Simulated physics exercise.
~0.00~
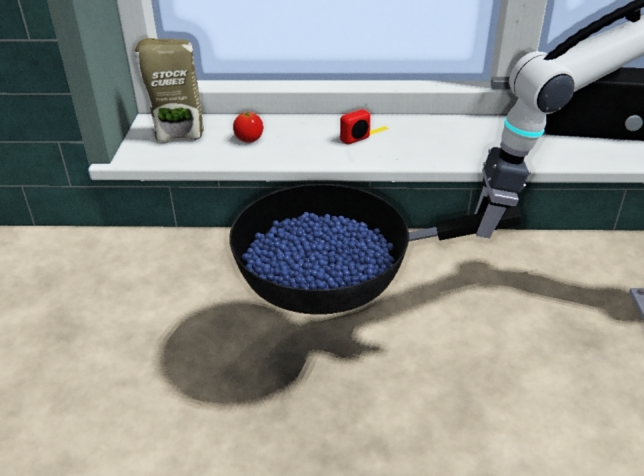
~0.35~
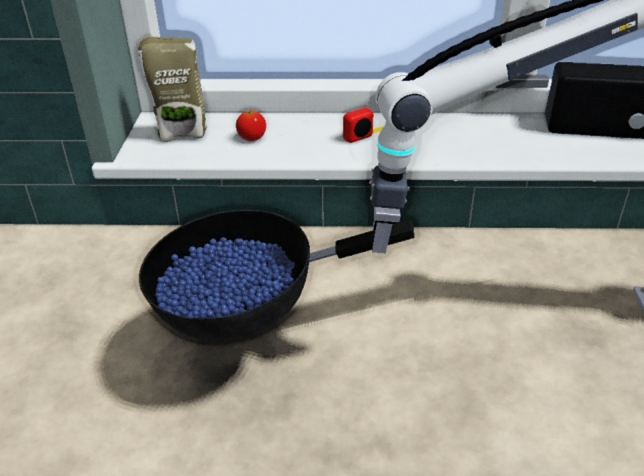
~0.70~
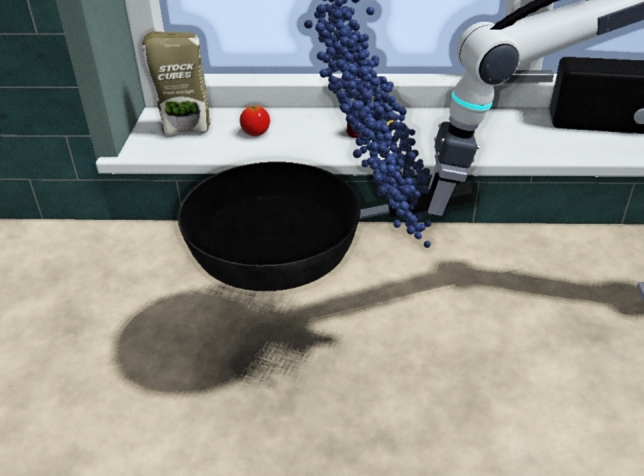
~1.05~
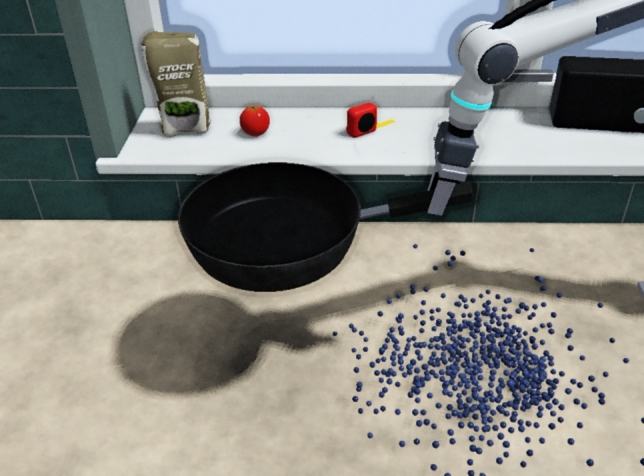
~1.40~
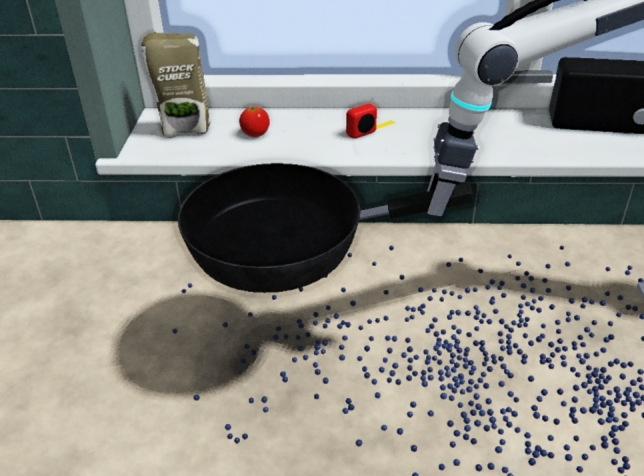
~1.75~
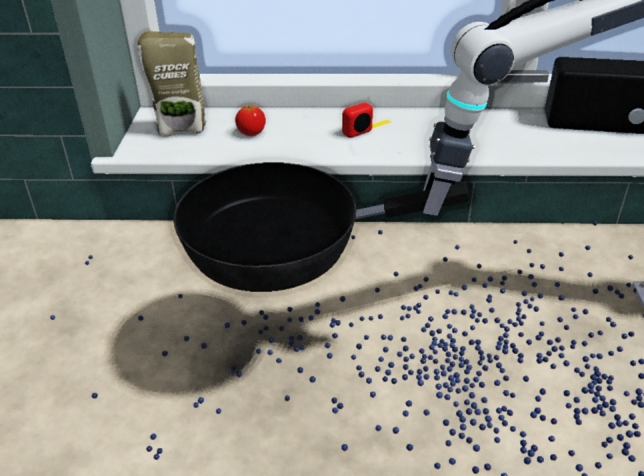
A robot arm holding a black frying pan full of small blue beads swung it left, then jerked it back to the right, flinging the whole load into the air, and the beads came down and scattered across the counter, leaving the pan empty.
